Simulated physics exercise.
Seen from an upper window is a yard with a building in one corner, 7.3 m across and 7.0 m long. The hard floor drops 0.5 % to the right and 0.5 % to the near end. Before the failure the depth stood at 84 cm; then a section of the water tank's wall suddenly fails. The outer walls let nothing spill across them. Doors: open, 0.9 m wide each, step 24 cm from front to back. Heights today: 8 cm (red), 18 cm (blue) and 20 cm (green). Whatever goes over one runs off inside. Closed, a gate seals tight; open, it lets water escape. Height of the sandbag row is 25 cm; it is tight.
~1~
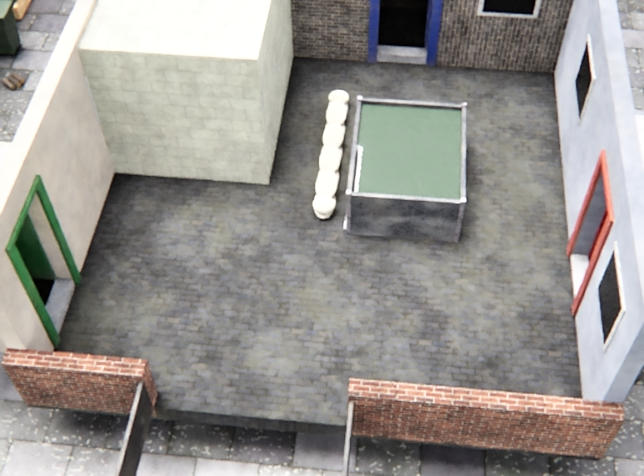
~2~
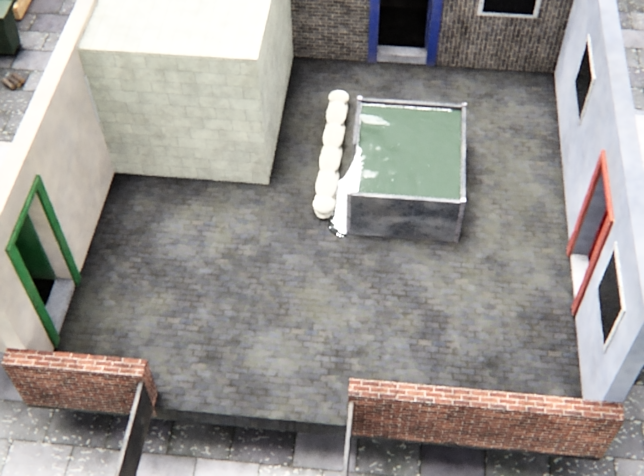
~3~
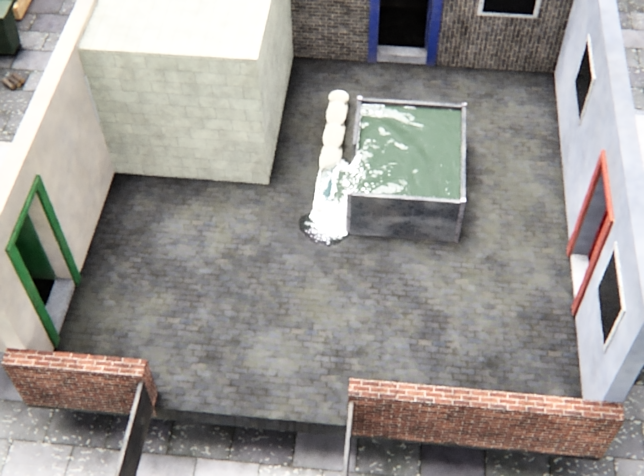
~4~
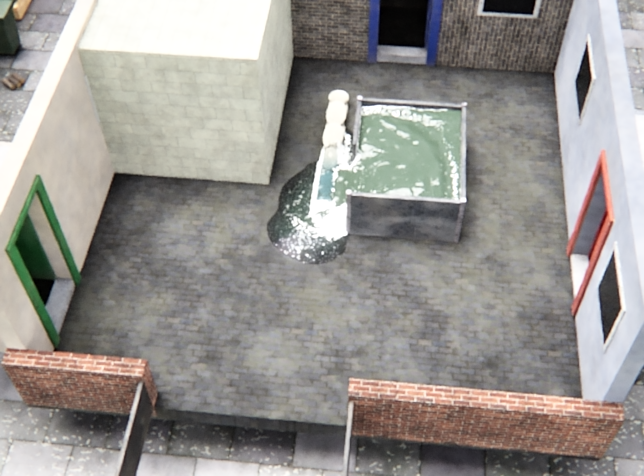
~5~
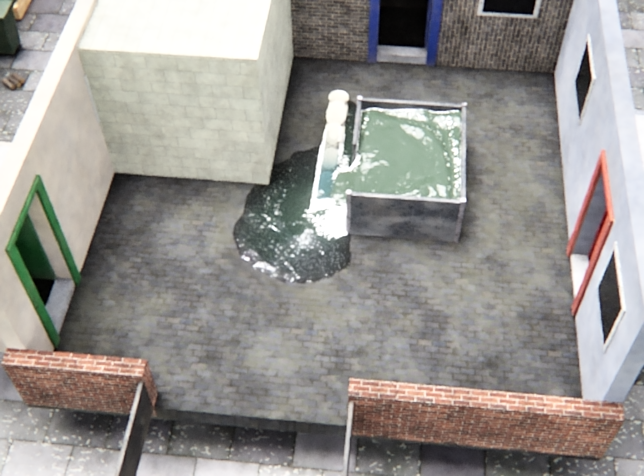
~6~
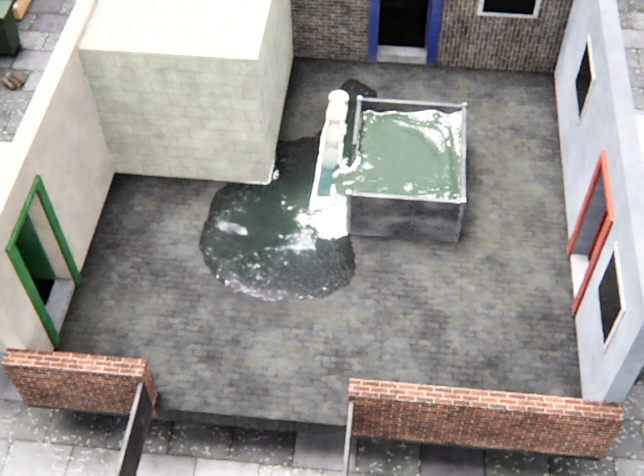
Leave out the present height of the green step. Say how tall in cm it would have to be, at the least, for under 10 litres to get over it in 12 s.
Some 14 cm would be enough.
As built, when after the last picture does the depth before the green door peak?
That happens close to 1.4 s on the clock.
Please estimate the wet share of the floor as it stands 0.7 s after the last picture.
I'd estimate about 35 percent.
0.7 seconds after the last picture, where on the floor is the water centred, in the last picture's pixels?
The water is centred near (359, 198).
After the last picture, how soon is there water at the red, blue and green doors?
The flood shows up at red at 6.0 s, at blue at 0.4 s, and at green at 1.0 s.
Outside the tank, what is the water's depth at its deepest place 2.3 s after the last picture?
Close to 37 centimetres.
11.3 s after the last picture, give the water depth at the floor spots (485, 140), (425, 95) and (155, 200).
The depths come to about 2, 2 and 4 cm.
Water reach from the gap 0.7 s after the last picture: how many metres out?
Distance from gap: Approx. 4.0 m.
Then, 0.7 s after the last picture water covers 35 % of the floor, deepest (56 cm) near (343, 210); it has not reached the green door.
Then, 2.3 s after the last picture water covers 55 % of the floor, deepest (37 cm) near (343, 210); 15 cm at the green door, 0 litres in over its 20 cm step.
Then, 11.3 s after the last picture water covers 90 % of the floor, deepest (14 cm) near (343, 210); 4 cm at the green door, 0 litres in over its 20 cm step.
At the green door as built, the water peaked near 19 cm, 1.3 s after the last picture.
With a step of 12 cm, 20 litres would have come in within the 12 s; with 17 cm, 2 litres. So under 10 litres takes about 14 cm.
